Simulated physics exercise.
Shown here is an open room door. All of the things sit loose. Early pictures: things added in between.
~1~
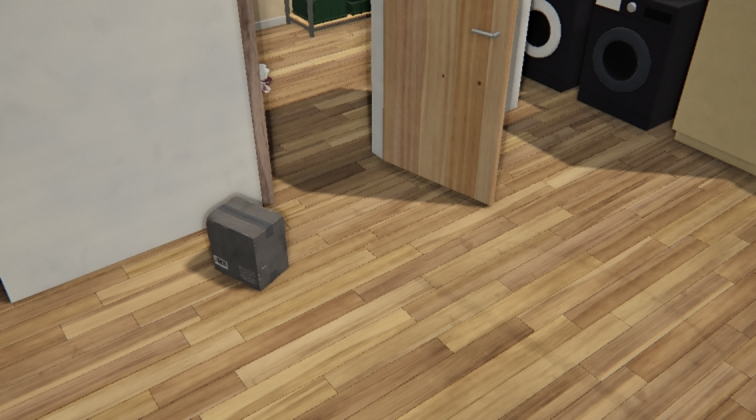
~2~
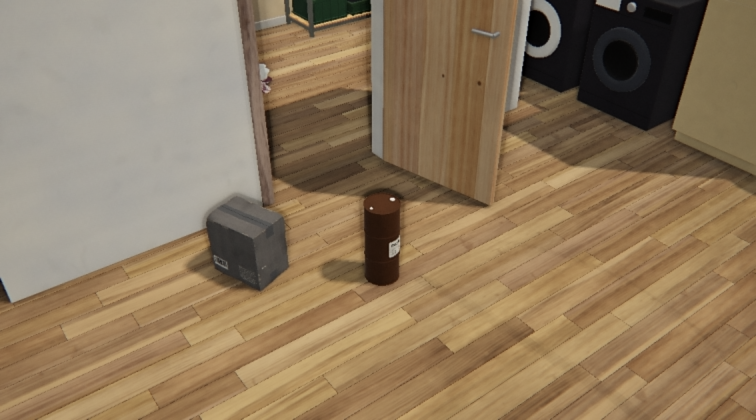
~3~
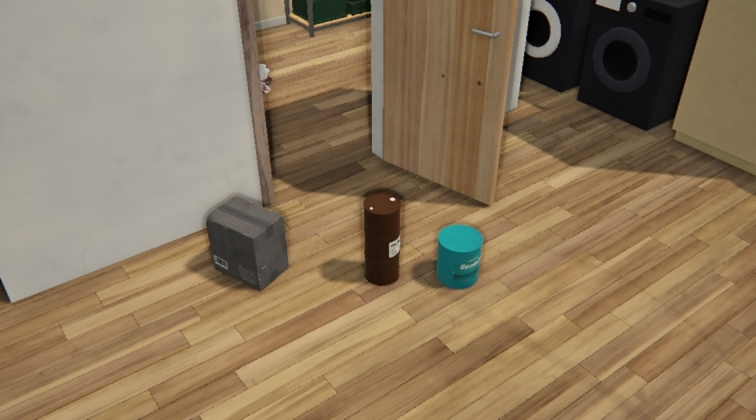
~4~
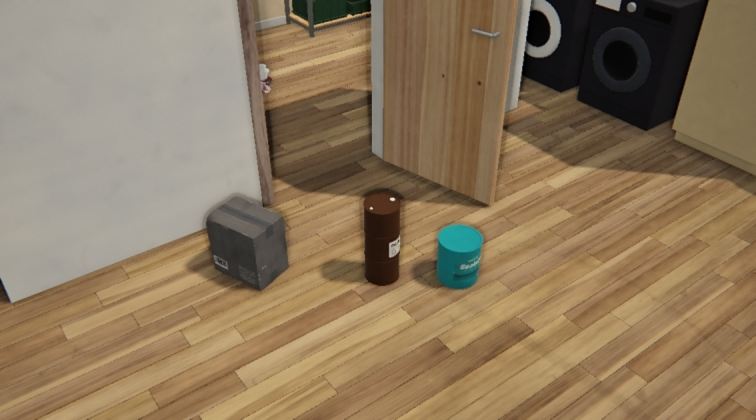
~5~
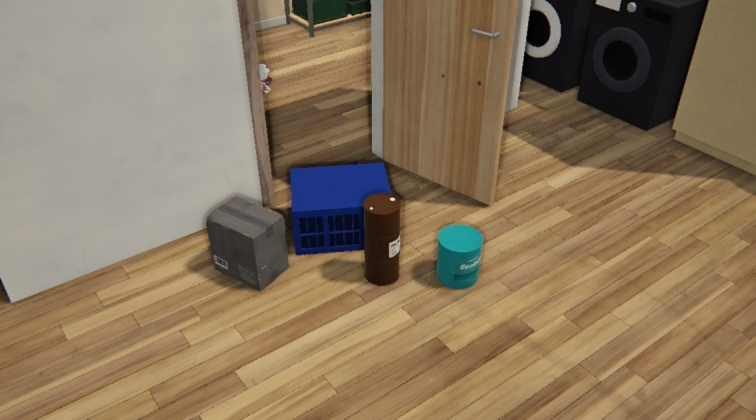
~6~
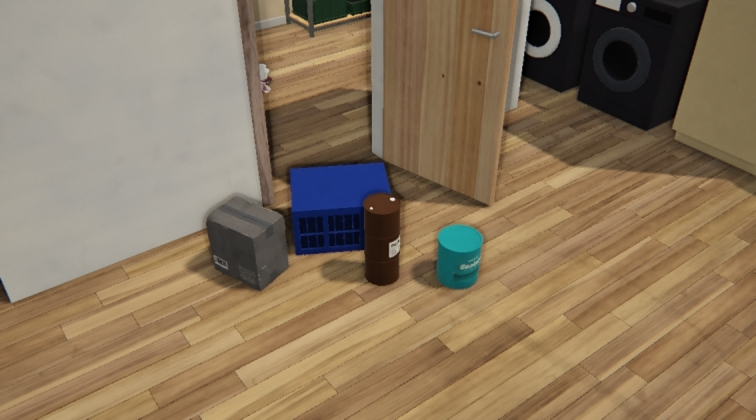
Nothing visibly moved on its own, but a brown canister appeared beside the grey box near the wide-open door, followed by a turquoise pail to its right and then a blue chest behind them.
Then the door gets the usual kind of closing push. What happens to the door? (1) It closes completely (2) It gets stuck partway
It gets stuck partway (2).
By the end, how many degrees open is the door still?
Roughly 55°.
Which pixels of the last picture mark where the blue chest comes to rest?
At about (332, 207).
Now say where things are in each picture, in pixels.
In the first picture, door wide open and still.
In the second picture, door wide open and still; grey box (248, 243); brown canister (382, 240).
In the third picture, door wide open and still; turquoise pail (459, 257); grey box (248, 243).
In the fourth picture, door wide open and still; brown canister (382, 240); turquoise pail (459, 257).
In the fifth picture, door wide open and still; grey box (248, 243); brown canister (382, 240).
In the sixth picture, door wide open and still; blue chest (341, 208); turquoise pail (459, 257).
Then, 0.60 s on from there, door 91° open.
Then, 1.00 s on from there, door 69° open.
Then, 1.30 s on from there, door 54° open; blue chest shifted a little near (335, 207).
In the end, door 53° open; all 4 unmoved. At the end, from the last picture's camera, blue chest near (332, 207).
